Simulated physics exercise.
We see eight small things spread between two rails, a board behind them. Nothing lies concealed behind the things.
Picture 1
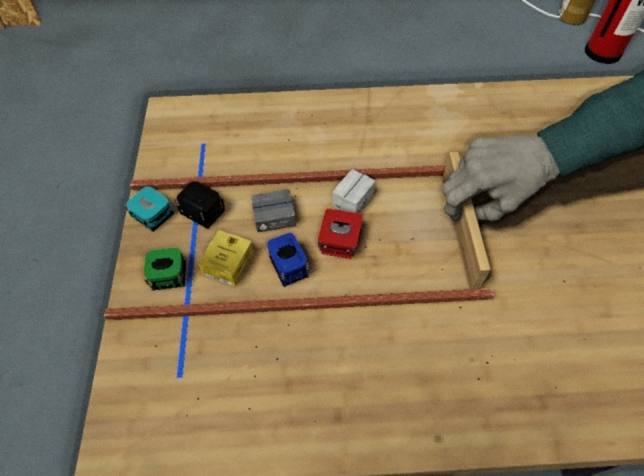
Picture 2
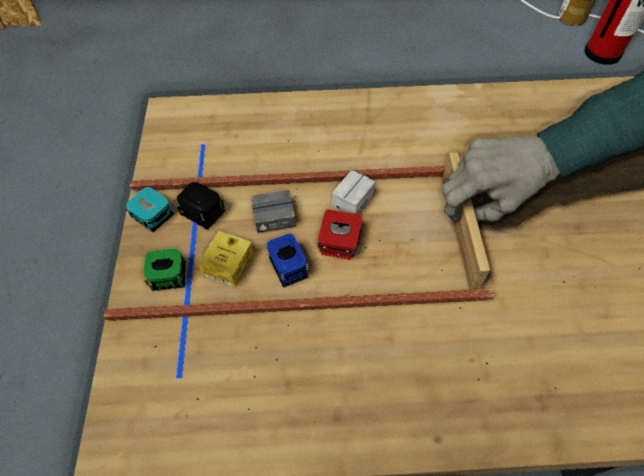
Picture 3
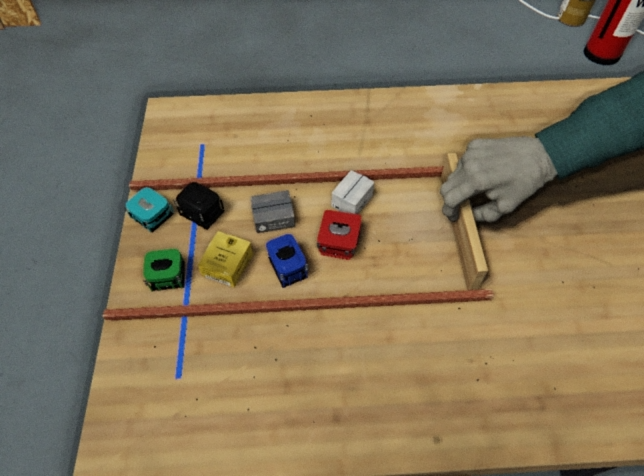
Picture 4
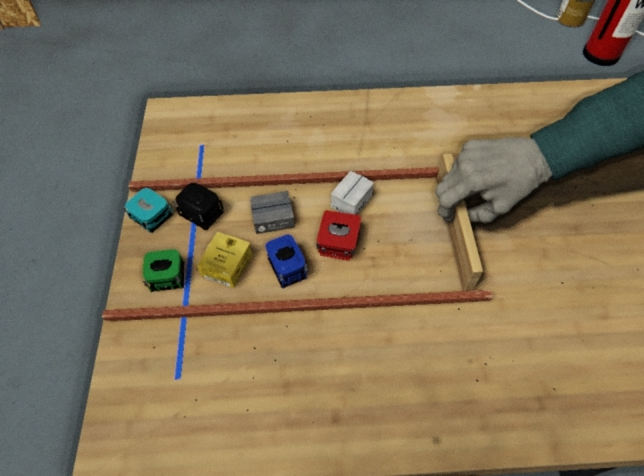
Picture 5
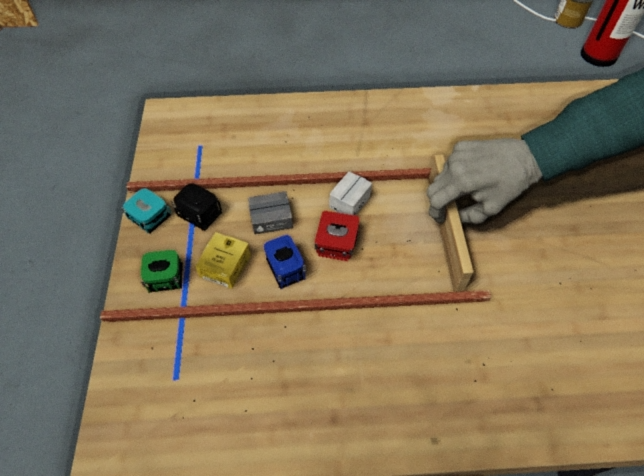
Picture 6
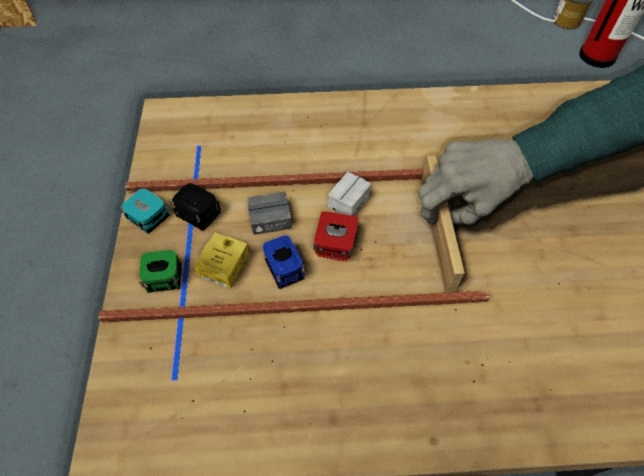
At first, a gloved hand holds a wooden board upright between two reddish rails, to the right of eight small coloured objects spread near a blue line. The board stays almost still, then the hand slides it a short way left, while the objects remain in their places.
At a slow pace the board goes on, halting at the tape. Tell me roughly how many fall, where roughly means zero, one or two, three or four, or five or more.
Roughly, three or four fall.
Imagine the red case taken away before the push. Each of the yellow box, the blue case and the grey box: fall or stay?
Yellow box: Still up; blue case: Still up; grey box: Still up.
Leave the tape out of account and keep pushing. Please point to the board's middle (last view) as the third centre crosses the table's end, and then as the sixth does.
First at (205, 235), next at (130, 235).
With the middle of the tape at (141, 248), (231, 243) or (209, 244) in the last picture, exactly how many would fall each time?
Try 1: 5; try 2: 1; try 3: 1.
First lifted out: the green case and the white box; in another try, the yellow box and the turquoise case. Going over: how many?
The count is 1 in the first case and 1 in the second.
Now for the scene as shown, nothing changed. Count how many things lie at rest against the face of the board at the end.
It's 3.
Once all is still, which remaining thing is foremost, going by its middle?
Result - the yellow box.
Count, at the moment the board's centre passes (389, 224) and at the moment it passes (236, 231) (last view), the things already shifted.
Counts: 0 / 8.
Soon after, none off yet; turquoise case at rest near (146, 211); green case at rest near (161, 271); black case at rest near (196, 206).
Then, none off yet; turquoise case moving near (138, 210); green case at rest near (161, 271); black case moved about its own width near (173, 209).
At rest, the number that fall off is three or four; fallen, black case, green case and turquoise case.
